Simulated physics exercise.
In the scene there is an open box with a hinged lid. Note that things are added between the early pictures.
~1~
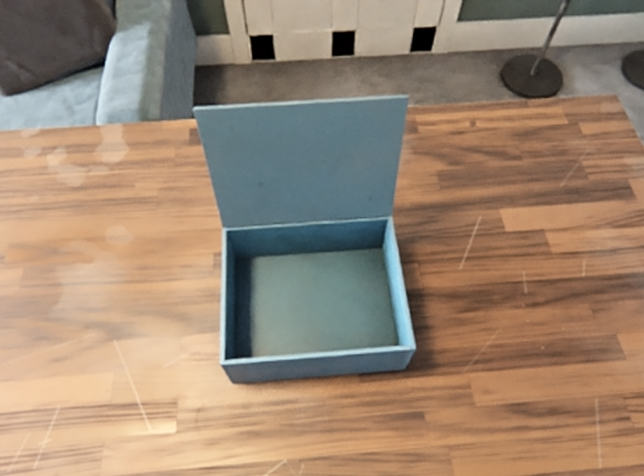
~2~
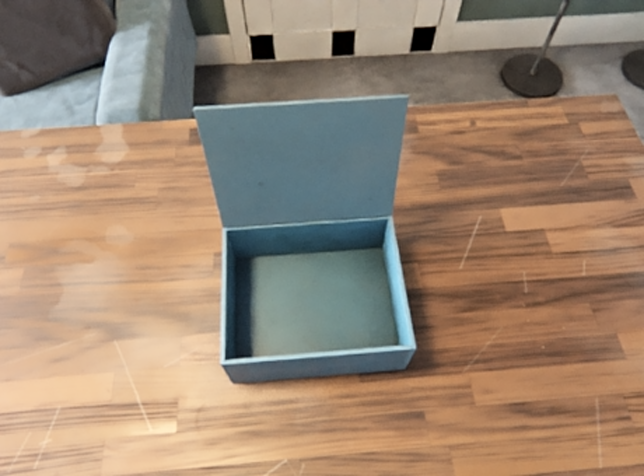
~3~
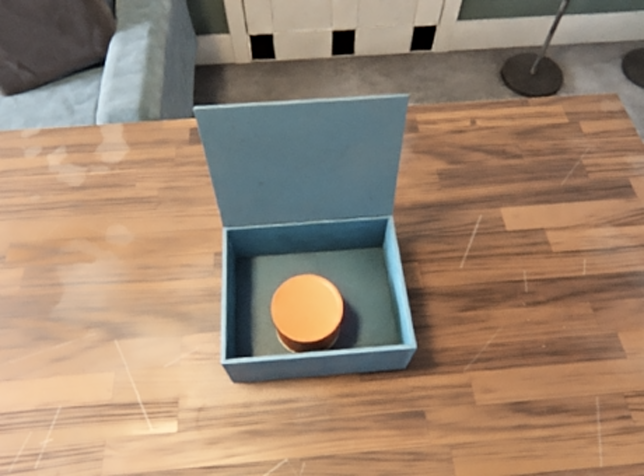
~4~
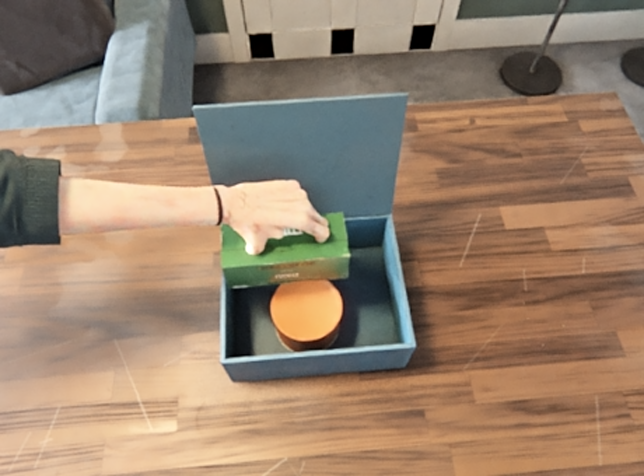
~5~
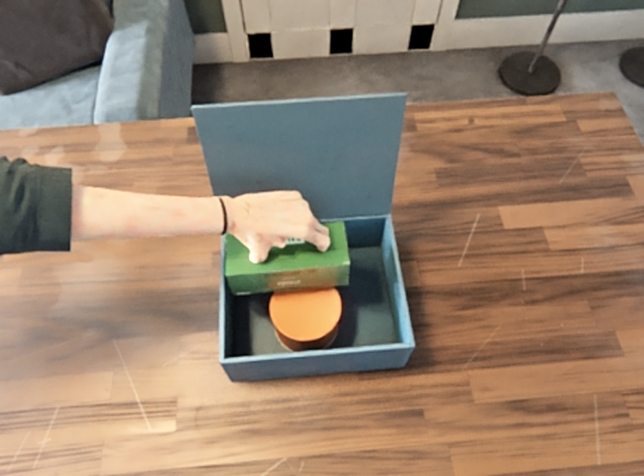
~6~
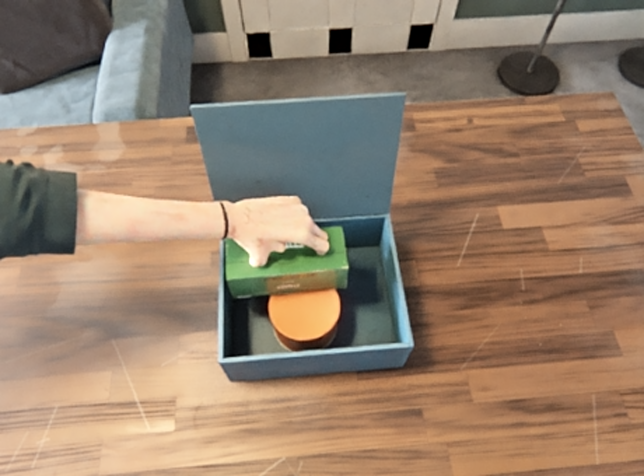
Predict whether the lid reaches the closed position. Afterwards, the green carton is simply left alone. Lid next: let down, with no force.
It does reach it.
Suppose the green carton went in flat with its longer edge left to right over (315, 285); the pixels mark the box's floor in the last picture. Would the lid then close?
Then it shuts flat.
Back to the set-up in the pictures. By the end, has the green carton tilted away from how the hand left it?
Result: It leans over.
Then, 0.50 s on from there, green carton on its side near (298, 262).
Then, 1.40 s on from there, lid 72° above the rim; green carton on its side near (299, 263).
Then, 1.80 s on from there, lid 44° above the rim; green carton on its side near (299, 263).
Then, 2.20 s on from there, lid 10° above the rim; green carton on its side near (299, 263).
In the end, lid shut; toppled in the box, green carton; orange tub unmoved. At the end, from the last picture's camera, green carton near (299, 263).
